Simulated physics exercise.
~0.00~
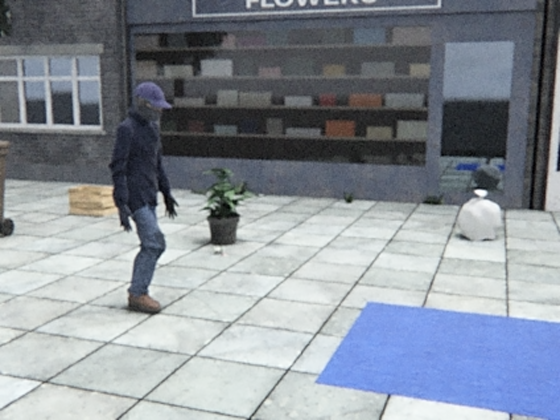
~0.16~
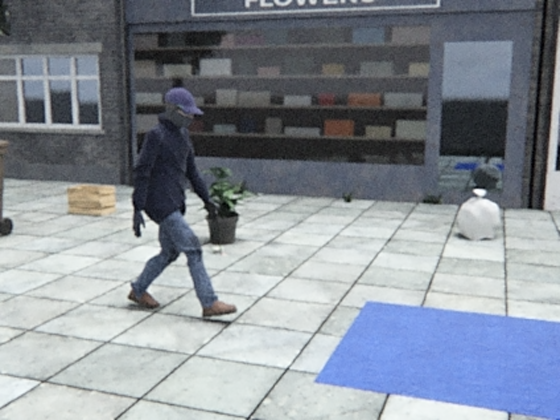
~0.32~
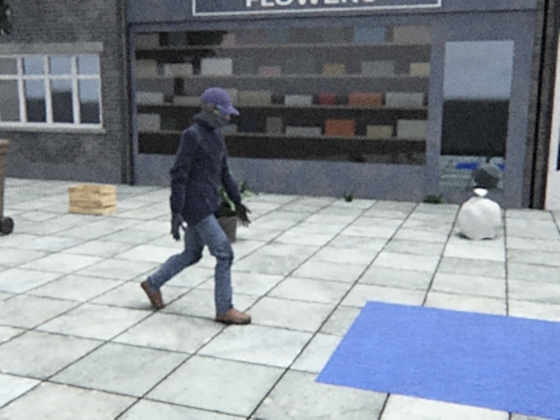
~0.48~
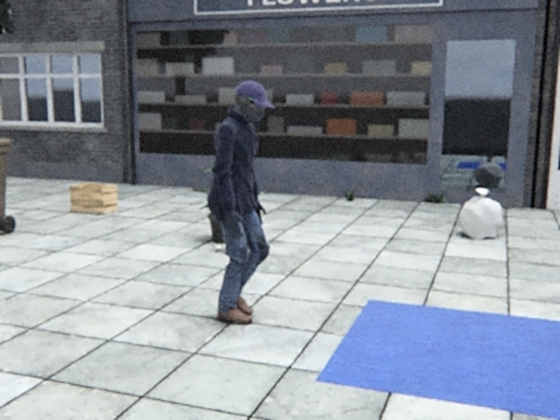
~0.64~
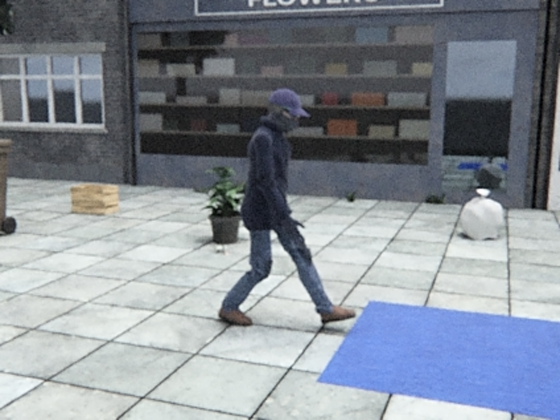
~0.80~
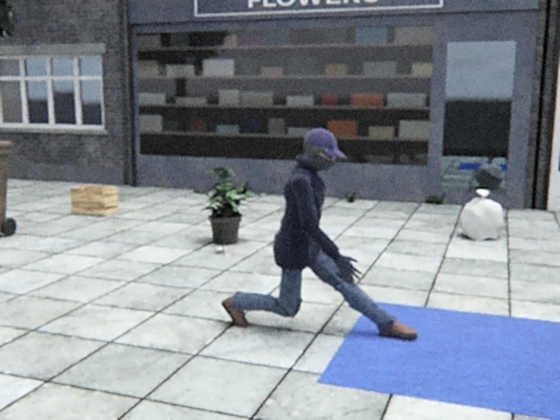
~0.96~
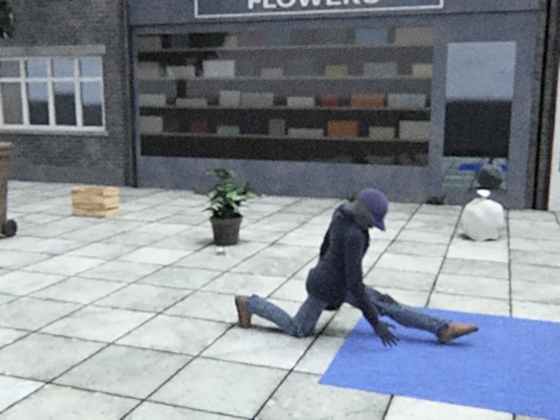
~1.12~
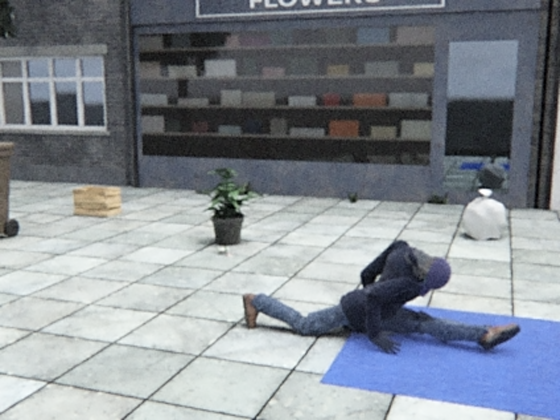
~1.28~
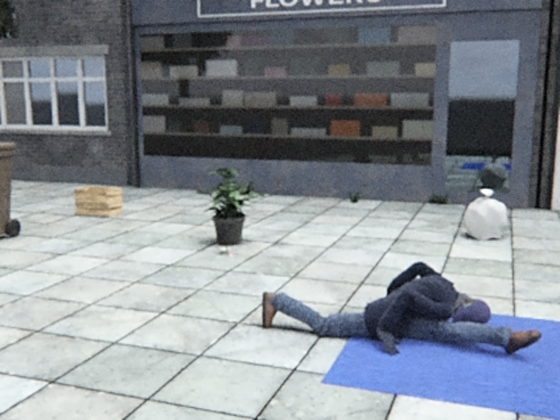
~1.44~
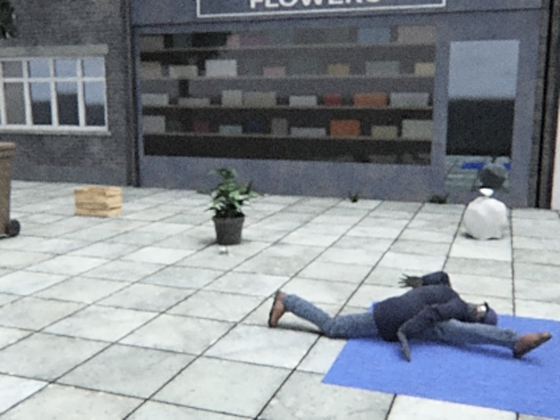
To begin with, a person in a purple cap, dark jacket and jeans walks right across pale paving outside a flower shop, passing a potted plant and approaching a blue mat. Stepping onto the mat's near edge, the shopper's front foot slides forward while the back leg trails and the knee drops to the ground. The legs spread wider as the torso folds forward and the hands reach down. The body then sinks onto the mat, head low. It ends sprawled there, front leg stretched right, back foot still on the paving, one arm across the back.
